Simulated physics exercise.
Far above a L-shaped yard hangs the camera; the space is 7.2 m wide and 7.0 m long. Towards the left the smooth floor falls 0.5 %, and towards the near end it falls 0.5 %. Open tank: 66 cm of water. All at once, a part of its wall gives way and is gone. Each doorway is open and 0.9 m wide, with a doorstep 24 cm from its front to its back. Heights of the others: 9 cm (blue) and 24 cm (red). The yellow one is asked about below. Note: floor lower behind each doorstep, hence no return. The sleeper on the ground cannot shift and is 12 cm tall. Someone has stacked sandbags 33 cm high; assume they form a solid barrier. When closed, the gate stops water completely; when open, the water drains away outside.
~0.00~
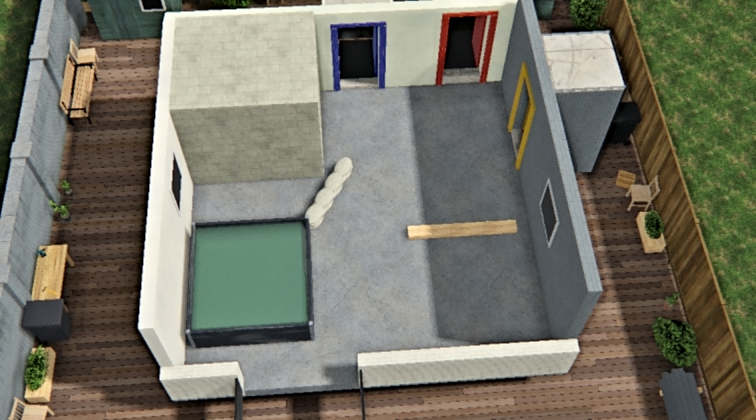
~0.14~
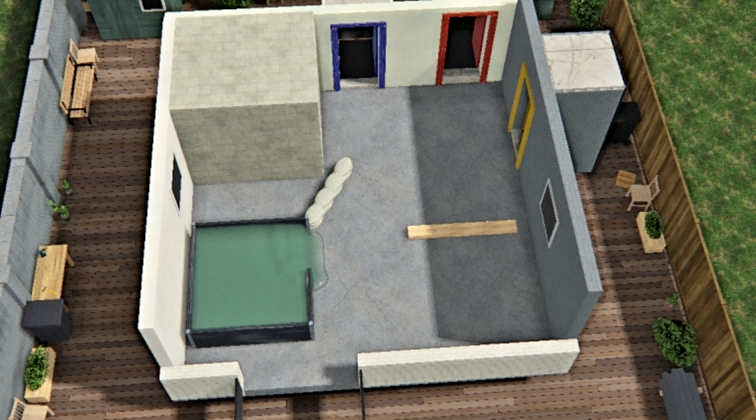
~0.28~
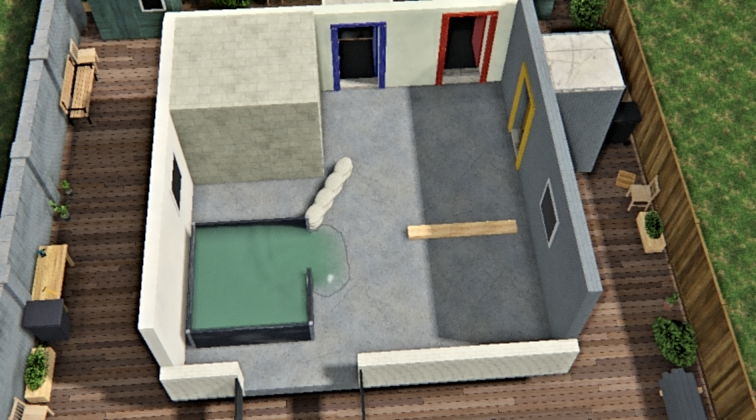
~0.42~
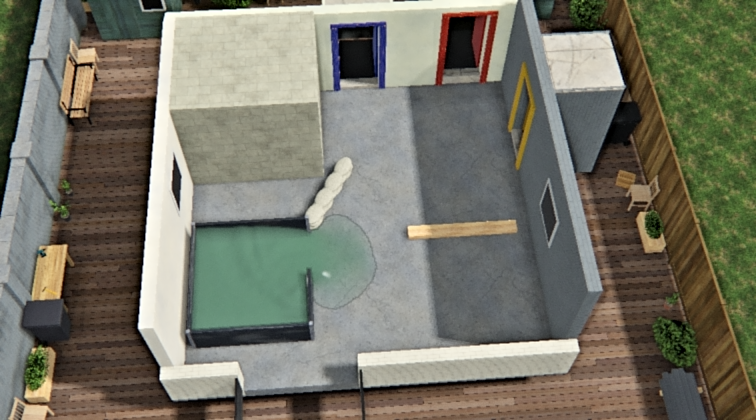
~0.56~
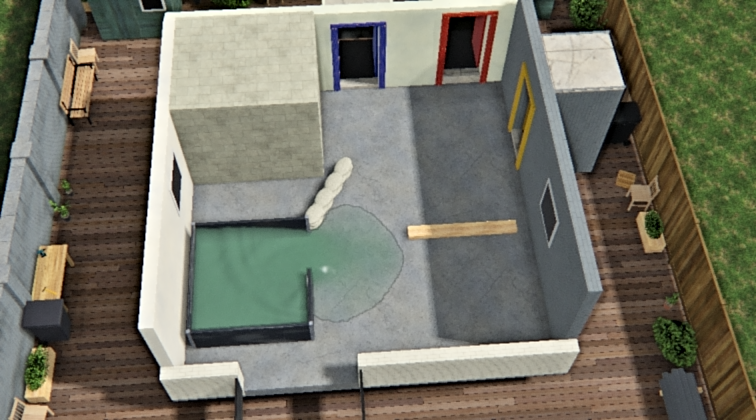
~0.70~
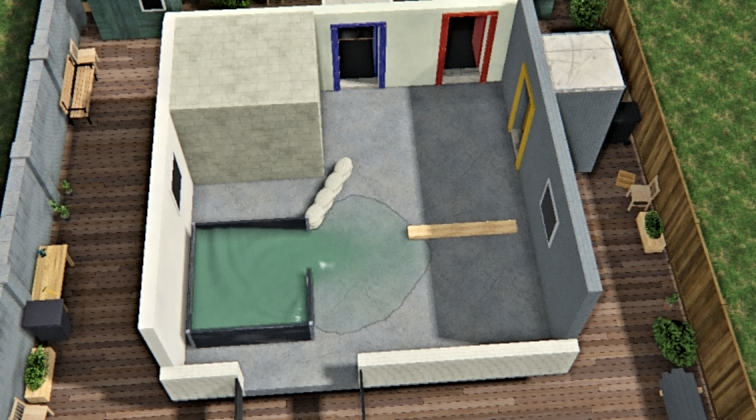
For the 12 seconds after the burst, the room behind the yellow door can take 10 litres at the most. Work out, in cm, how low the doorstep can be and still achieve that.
It can be no lower than about 15 cm.
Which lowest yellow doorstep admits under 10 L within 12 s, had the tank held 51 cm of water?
Roughly 10.0 centimetres would do it.
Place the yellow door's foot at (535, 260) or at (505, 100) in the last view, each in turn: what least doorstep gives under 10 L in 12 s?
You'd want about 22 cm there first, then about 15 cm.
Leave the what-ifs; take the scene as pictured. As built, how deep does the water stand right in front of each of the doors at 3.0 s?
Depth at blue 0 cm, at yellow 18 cm, at red 2 cm.
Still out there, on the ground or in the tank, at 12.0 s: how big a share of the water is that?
Something like 94 per cent of it remains.
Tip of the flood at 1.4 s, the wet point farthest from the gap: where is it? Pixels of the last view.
The tip of the flood lies near (528, 259).
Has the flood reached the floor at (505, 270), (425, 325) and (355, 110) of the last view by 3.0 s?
One after another they are soaked, soaked, then bone dry.
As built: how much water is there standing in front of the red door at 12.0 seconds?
It comes to about 7.0 centimetres deep.
After 1.4 s water covers 35 % of the floor, deepest (34 cm) near (320, 257); it has not reached the yellow door.
After 3.0 s water covers 65 % of the floor, deepest (33 cm) near (544, 340); 18 cm at the yellow door, 8 litres in over its 12 cm doorstep.
After 12.0 s water covers 90 % of the floor, deepest (14 cm) near (333, 171); 8 cm at the yellow door, 28 litres in over its 12 cm doorstep.
At the yellow door as built, the water arrived by 2.2 s and peaked near 19 cm at 2.8 s.
With a doorstep of 13.5 cm, 17 litres would have come in within the 12 s; with 18.5 cm, 1 litre. So under 10 litres takes about 15 cm.
